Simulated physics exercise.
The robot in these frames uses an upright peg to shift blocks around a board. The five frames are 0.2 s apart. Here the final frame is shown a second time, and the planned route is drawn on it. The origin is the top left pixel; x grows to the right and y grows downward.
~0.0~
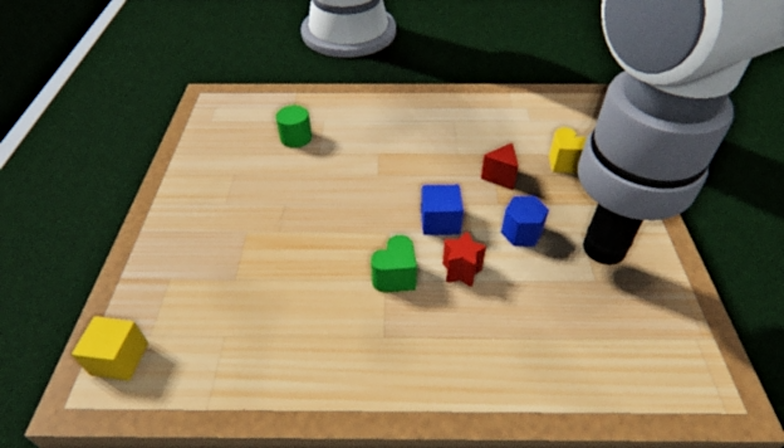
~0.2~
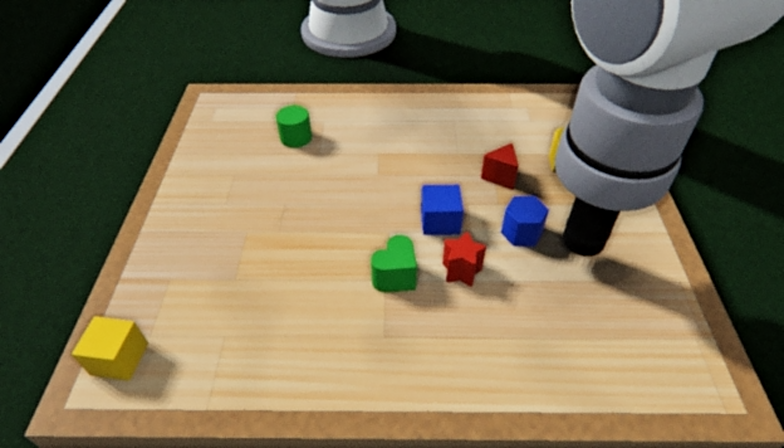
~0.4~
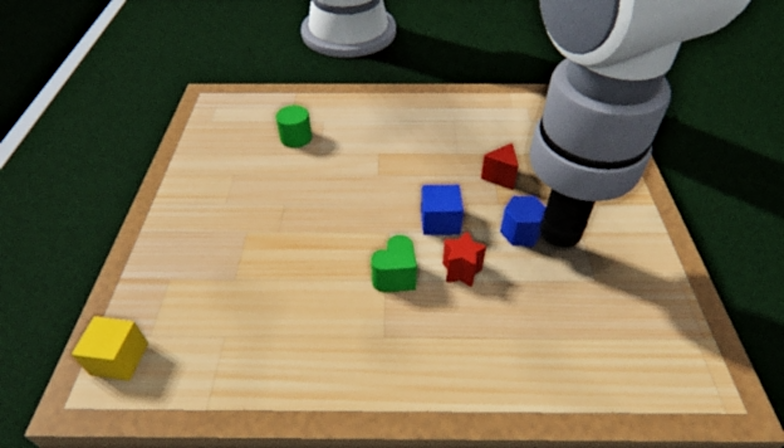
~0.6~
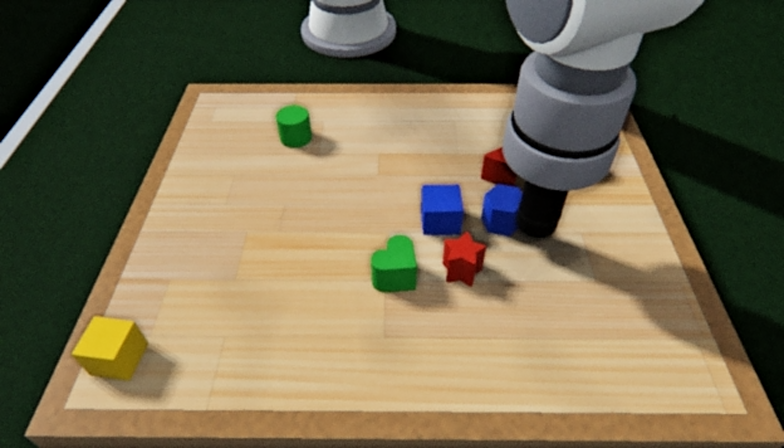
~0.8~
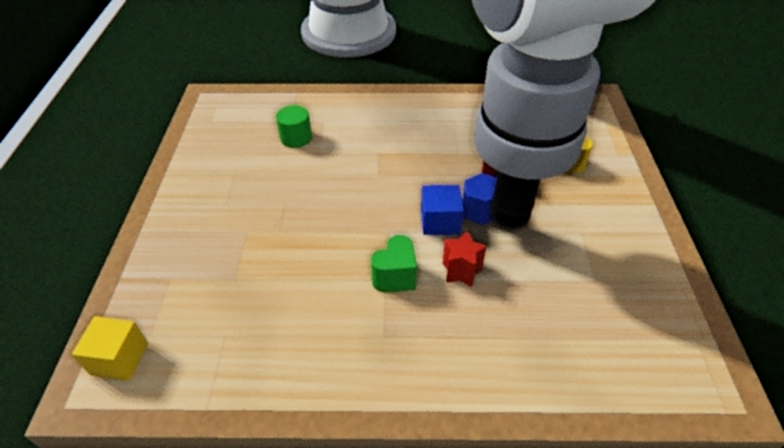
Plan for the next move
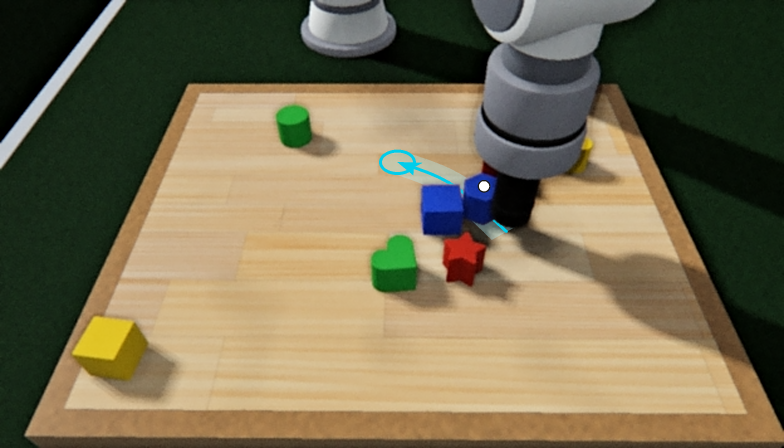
In the video, a robot arm with a black upright peg moves left across a wooden board of colored blocks, reaches the blue six-sided block, and pushes it left and slightly upward toward the blue square block.
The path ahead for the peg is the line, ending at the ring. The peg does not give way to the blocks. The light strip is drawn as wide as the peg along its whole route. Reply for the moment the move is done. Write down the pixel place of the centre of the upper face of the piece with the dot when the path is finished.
Top centre: (380, 120).
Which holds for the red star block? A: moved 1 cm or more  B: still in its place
Letter B.
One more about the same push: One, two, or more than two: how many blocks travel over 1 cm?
My best guess is that a single block moves over 1 cm.
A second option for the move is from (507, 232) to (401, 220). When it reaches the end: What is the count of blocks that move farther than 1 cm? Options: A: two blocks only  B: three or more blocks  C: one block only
My answer is option A.
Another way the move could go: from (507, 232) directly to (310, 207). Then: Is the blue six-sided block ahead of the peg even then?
I'd say no.
Path on the board, from (507, 232) over (474, 201) and (438, 177) to (397, 162); the dot is on the blue six-sided block.
What follows on the original path. One third of the way, peg (475, 183); blue square block (437, 195), turned 30° anticlockwise; blue six-sided block (446, 160), turned 25° anticlockwise.
Two thirds of the way, peg (438, 159); blue square block (437, 195), turned 30° anticlockwise; blue six-sided block (412, 137), turned 20° anticlockwise.
At the end, peg (397, 145); blue square block (437, 195), turned 30° anticlockwise; red star block in place; blue six-sided block (380, 120); red triangular block in place.
